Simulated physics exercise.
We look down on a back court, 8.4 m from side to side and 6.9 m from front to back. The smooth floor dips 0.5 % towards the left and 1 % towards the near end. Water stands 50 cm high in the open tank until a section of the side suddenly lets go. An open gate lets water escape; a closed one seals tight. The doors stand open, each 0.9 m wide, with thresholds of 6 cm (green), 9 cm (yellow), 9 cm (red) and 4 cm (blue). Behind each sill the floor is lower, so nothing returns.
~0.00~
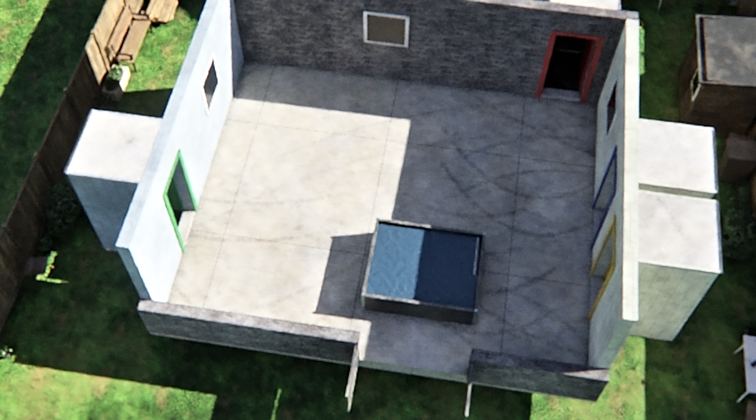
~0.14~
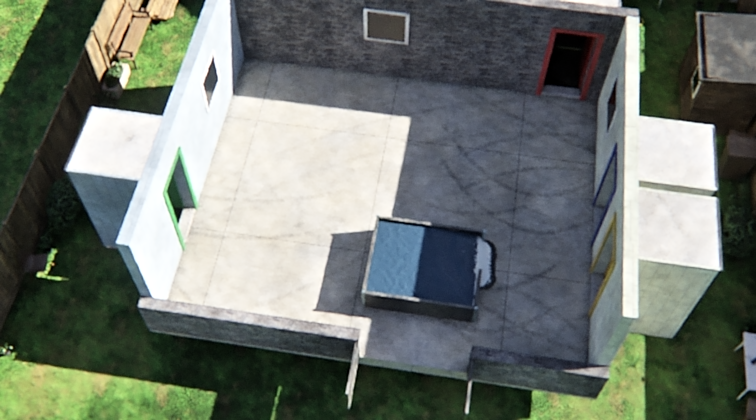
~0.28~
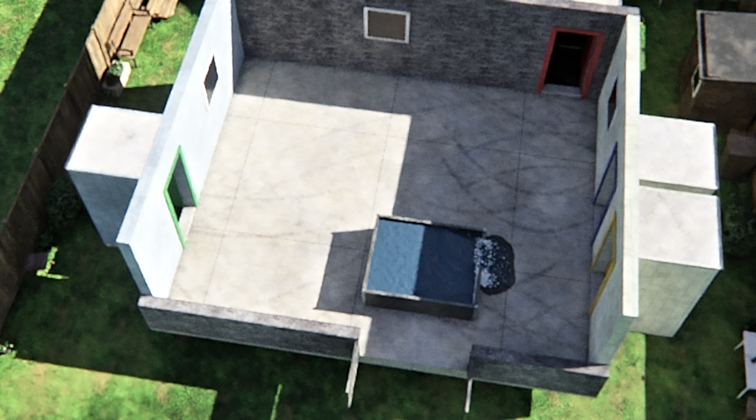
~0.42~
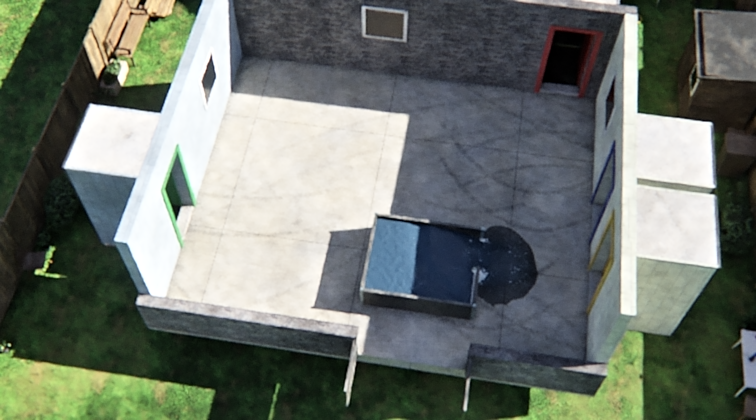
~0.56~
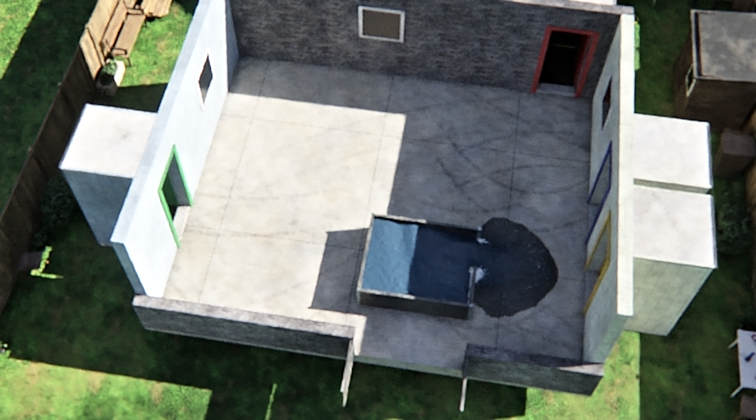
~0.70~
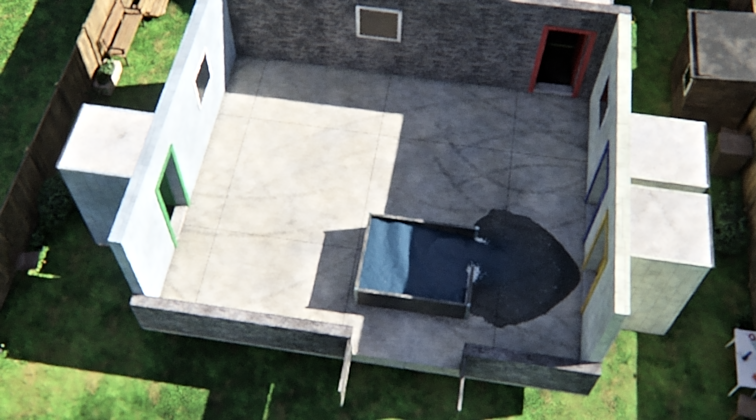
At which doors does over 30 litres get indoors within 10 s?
The water let in: At the green door it stays under the limit; at the yellow door it exceeds the limit; at the red door it keeps below the limit; at the blue door it passes the limit.
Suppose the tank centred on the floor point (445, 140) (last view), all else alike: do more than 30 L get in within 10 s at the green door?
Against that limit: Green under.
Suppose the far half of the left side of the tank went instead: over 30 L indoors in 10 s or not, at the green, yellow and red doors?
Against that limit: Green past it, yellow not over, red not over.
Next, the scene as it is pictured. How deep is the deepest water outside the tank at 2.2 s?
About 22 cm.
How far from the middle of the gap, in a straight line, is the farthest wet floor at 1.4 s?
Some 2.8 m out.
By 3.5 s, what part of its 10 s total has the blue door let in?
Some 60 per cent by then.
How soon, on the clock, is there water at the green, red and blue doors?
Arrival: Green not within the 10 s, red 3.4 s, blue 1.3 s.
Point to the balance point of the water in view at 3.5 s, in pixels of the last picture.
At about (466, 265).
After 1.4 s water covers 10 % of the floor and is deepest (26 cm) near (481, 255); green door not reached, yellow door 17 cm at the sill, 18 L in, red door not reached, blue door 9 cm at the sill, 0 L in.
After 2.2 s water covers 15 % of the floor and is deepest (22 cm) near (481, 255); green door not reached, yellow door 22 cm at the sill, 66 L in, red door not reached, blue door 14 cm at the sill, 31 L in.
After 3.5 s water covers 20 % of the floor and is deepest (19 cm) near (572, 375); green door not reached, yellow door 17 cm at the sill, 130 L in, red door 6 cm at the sill, 0 L in, blue door 12 cm at the sill, 84 L in.
After 6.0 s water covers 35 % of the floor and is deepest (14 cm) near (562, 373); green door not reached, yellow door 11 cm at the sill, 161 L in, red door 7 cm at the sill, 3 L in, blue door 9 cm at the sill, 124 L in.
After 10.0 s water covers 60 % of the floor and is deepest (9 cm) near (553, 372); green door not reached, yellow door 7 cm at the sill, 166 L in, red door 4 cm at the sill, 3 L in, blue door 6 cm at the sill, 144 L in.
